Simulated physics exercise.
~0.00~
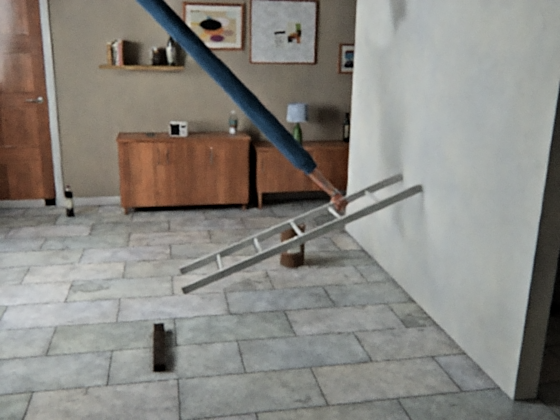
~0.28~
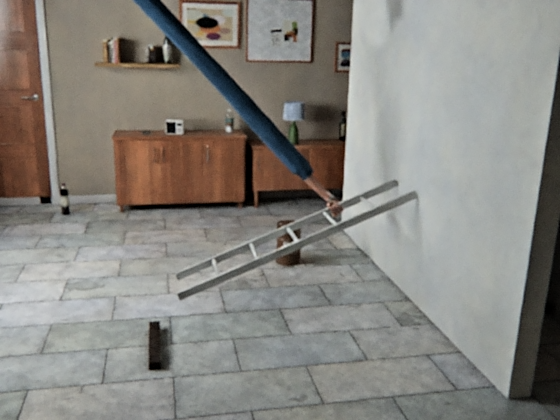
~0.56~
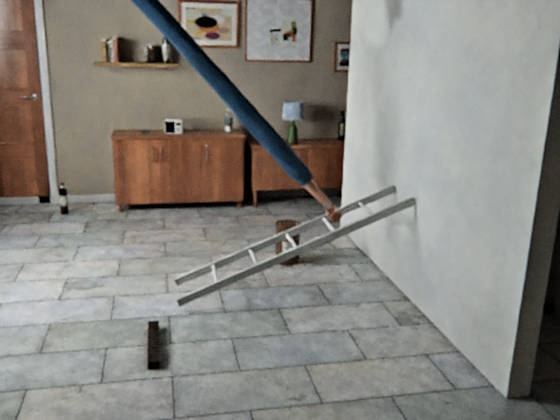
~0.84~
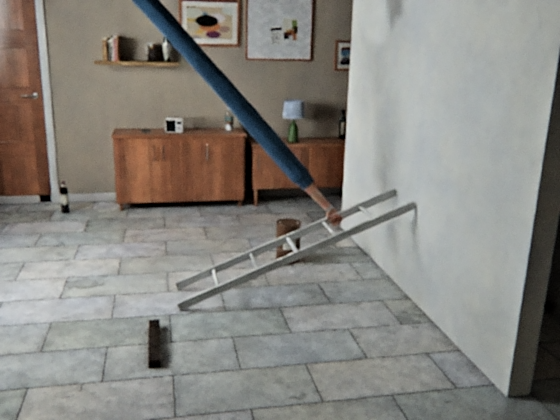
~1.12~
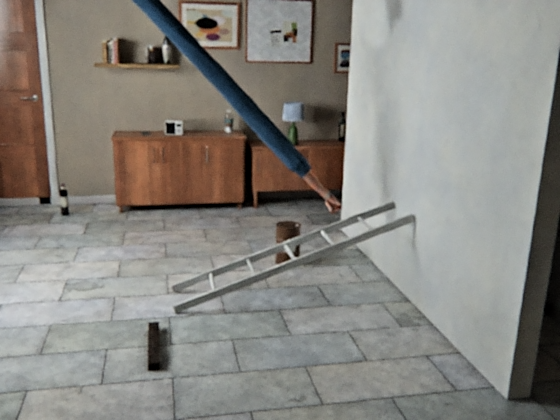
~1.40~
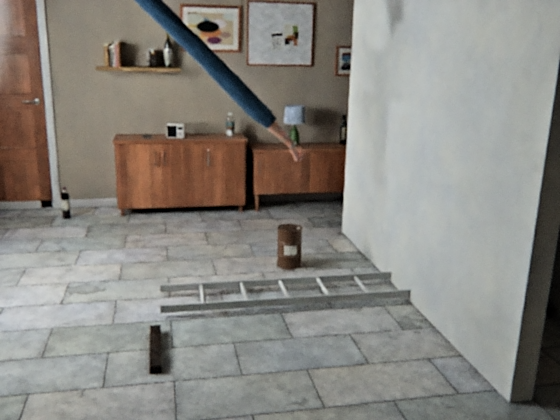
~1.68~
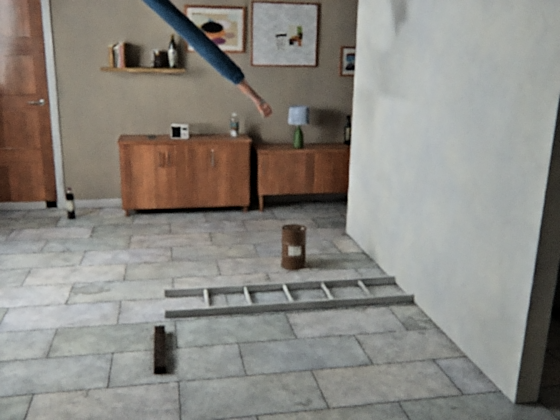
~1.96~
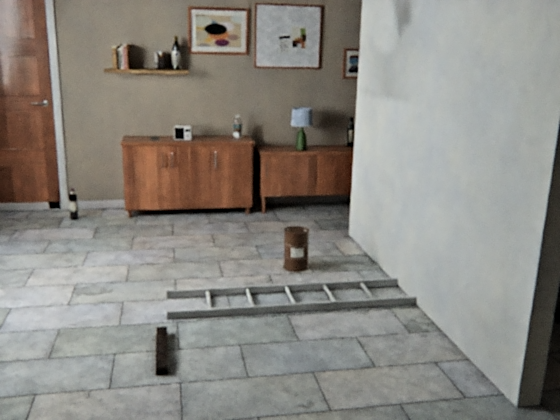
The footage shows a blue-sleeved arm lowering a pale ladder-like rack against a white wall in a tiled room, near a brown canister and a batten. The hand lets go and withdraws, and the rack drops flat, ending on the floor while the canister and batten stay put.
